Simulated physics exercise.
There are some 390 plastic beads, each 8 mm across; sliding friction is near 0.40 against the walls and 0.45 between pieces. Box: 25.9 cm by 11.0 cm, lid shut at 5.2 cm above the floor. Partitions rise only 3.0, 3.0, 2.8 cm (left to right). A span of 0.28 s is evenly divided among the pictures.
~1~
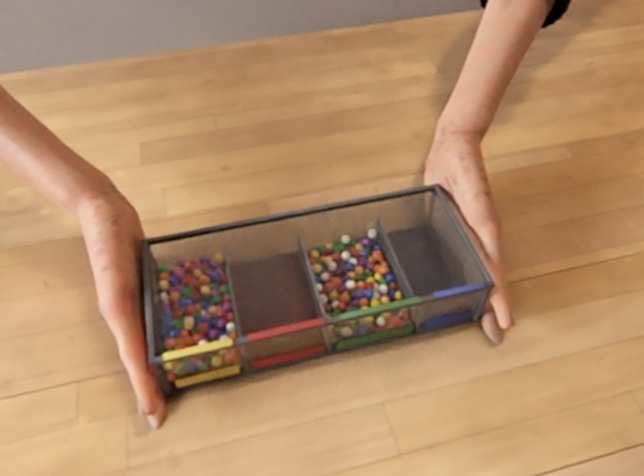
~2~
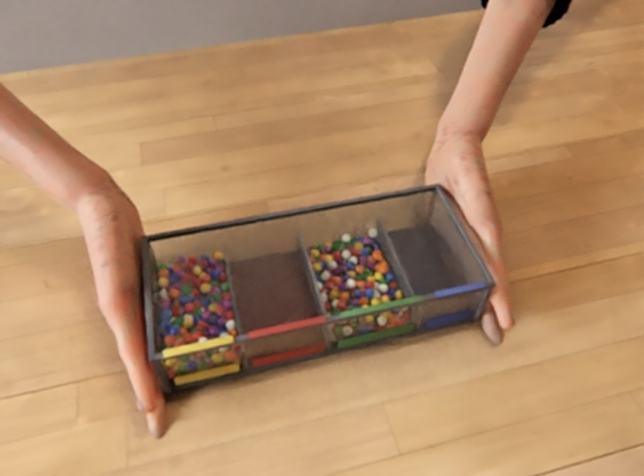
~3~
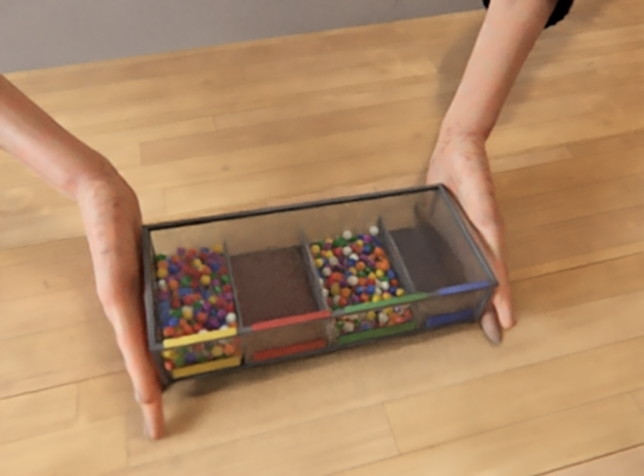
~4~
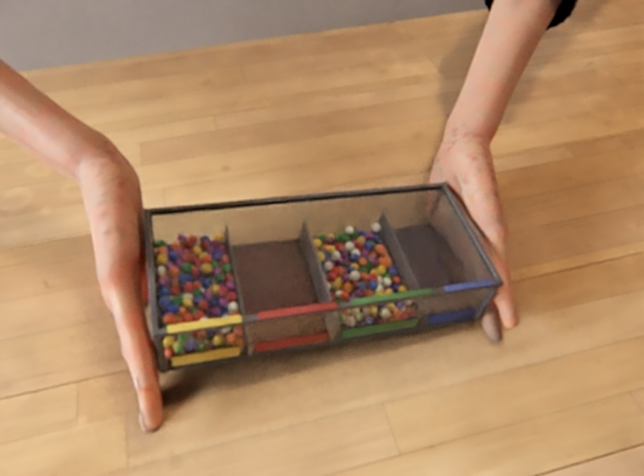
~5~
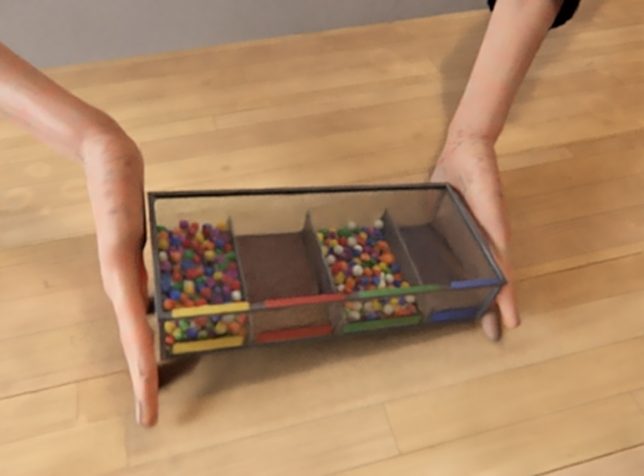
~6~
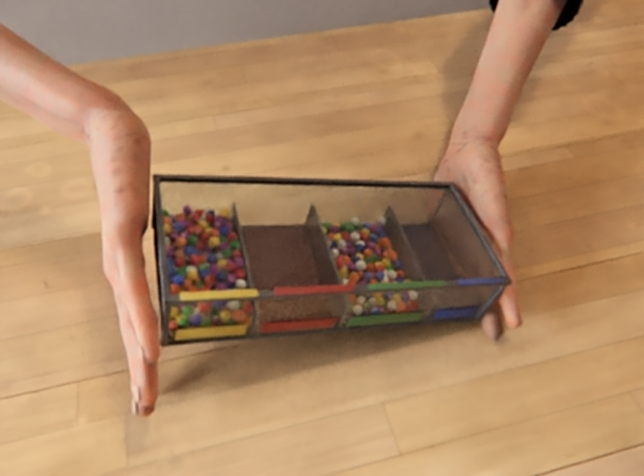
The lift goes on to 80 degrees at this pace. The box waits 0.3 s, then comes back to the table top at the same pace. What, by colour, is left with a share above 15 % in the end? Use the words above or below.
Red compartment: Below; blue compartment: Above; green compartment: Above; yellow compartment: Above.
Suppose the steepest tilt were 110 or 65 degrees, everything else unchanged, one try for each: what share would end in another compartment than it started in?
100 % and 15 %.
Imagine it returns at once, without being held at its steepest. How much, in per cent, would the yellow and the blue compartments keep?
Final amounts would be yellow 25% and blue 25%.
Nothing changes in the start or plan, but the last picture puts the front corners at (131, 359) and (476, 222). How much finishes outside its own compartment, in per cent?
I'd put it at about 5 per cent.
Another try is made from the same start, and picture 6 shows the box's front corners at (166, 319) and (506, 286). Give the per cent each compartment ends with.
Each compartment ends like this: Red 5 per cent, blue 35 per cent, green 35 per cent, yellow 25 per cent.
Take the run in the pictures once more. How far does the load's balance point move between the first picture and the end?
I'd put it at close to 8.0 cm.
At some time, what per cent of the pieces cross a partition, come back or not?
I'd guess roughly 40 percent.
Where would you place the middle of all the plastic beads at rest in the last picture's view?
Centre at rest, approx.: (377, 282) px.
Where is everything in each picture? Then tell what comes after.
The first frame shows box tilt 0 degrees, front corners at (156, 359) and (488, 283); green 35 %, yellow 65 %.
The second frame shows box tilt 1 degrees, front corners at (156, 356) and (489, 283).
The third frame shows box tilt 4 degrees, front corners at (156, 346) and (492, 282), lowest corner right back.
The fourth frame shows box tilt 8 degrees, front corners at (159, 331) and (497, 281), lowest corner right back.
The fifth frame shows box tilt 12 degrees, front corners at (163, 315) and (501, 281), lowest corner right back.
The sixth frame shows box tilt 16 degrees, front corners at (170, 298) and (505, 280), lowest corner right back; green 35 %, yellow 65 %.
Then, 1.14 s after the last picture, tilt 80 degrees; red 10 %, blue 10 %, green 45 %, yellow 35 %.
Then, 1.90 s after the last picture, tilt 40 degrees; red 5 %, blue 35 %, green 35 %, yellow 25 %.
Then, 2.68 s after the last picture, tilt 0 degrees; red 5 %, blue 35 %, green 35 %, yellow 25 %.
In the end, red 5 %, blue 35 %, green 35 %, yellow 25 %.
